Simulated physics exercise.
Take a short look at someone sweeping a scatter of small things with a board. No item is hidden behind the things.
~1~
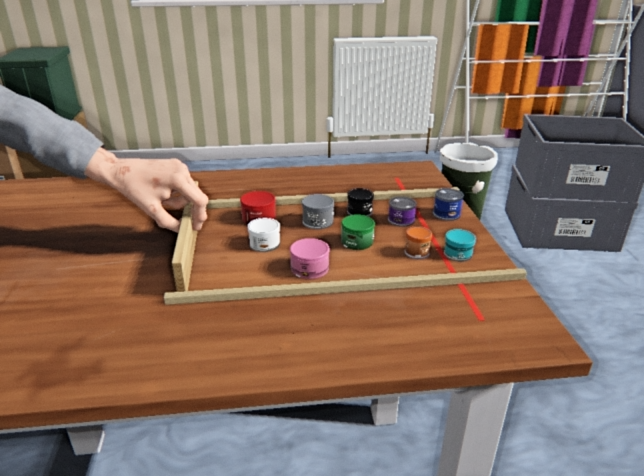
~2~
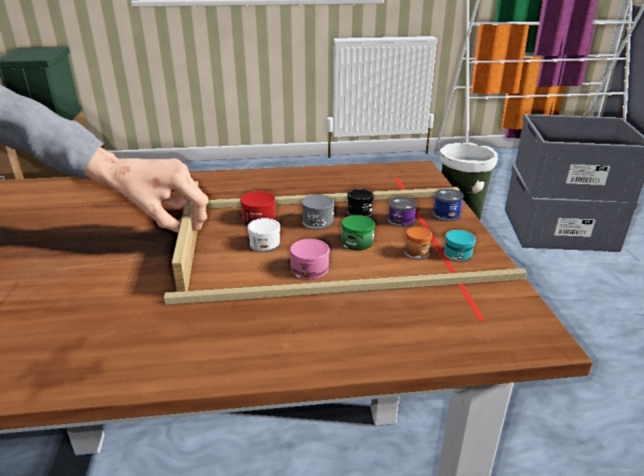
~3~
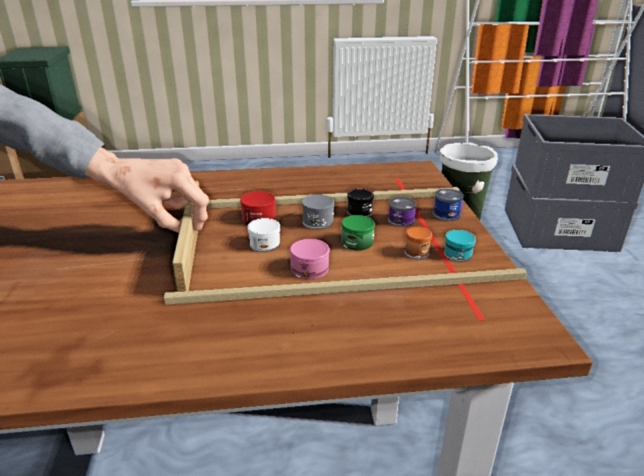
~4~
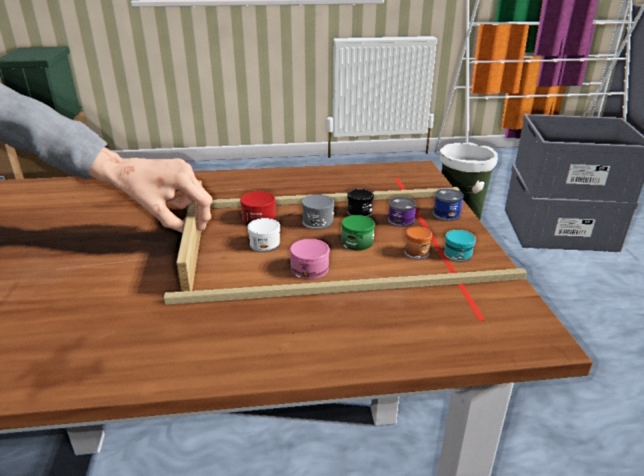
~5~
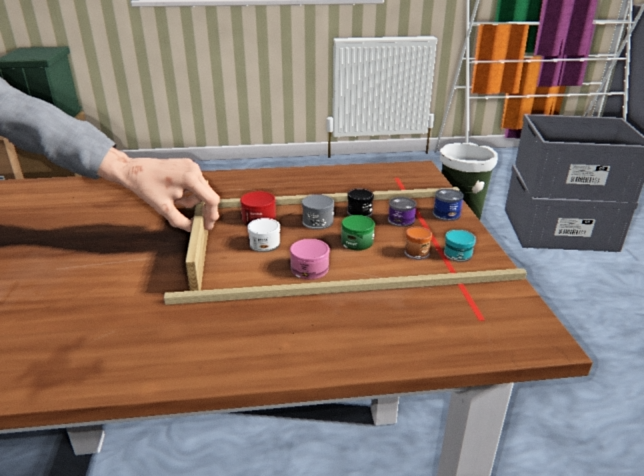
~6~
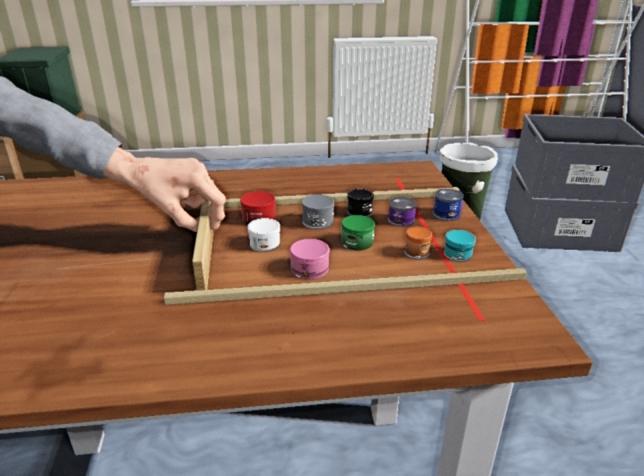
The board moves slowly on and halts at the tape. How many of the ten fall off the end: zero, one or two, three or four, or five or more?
I expect one or two pieces to come off the table.
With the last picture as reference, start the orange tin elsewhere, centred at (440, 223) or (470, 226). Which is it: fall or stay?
Spot by spot, it stays put and then it stays put.
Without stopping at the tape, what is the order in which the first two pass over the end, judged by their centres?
The blue tin comes first, followed by the turquoise tin.
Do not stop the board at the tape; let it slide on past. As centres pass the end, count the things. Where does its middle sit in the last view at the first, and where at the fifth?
About (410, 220), then (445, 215).
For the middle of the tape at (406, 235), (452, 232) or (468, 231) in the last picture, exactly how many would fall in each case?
0, 5, 6.
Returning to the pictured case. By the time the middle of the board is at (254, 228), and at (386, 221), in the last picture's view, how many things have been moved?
So far 2, and 10 at the second.
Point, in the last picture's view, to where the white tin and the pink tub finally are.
The white tin comes to rest close to (448, 229), while the pink tub rests close to (468, 254).
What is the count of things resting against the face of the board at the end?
At rest, 3 are in contact.
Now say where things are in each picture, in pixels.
Blue tin (448, 204); turquoise tin (459, 245); purple tin (402, 211); board (189, 232); tape (430, 233), in the first frame.
Turquoise tin (459, 246); white tin (264, 235), in the second frame.
Purple tin (402, 212); green tub (358, 233), in the third frame.
Blue tin (448, 205); pink tub (310, 259), in the fourth frame.
Turquoise tin (459, 246); red tub (258, 209), in the fifth frame.
Blue tin (448, 205); turquoise tin (459, 246); purple tin (402, 212); board (206, 231); tape (430, 233), in the sixth frame.
Soon after, none off yet; blue tin at rest near (448, 205); turquoise tin at rest near (459, 246); purple tin at rest near (402, 212).
In the end, the number that fall off is one or two; gone, turquoise tin and blue tin.
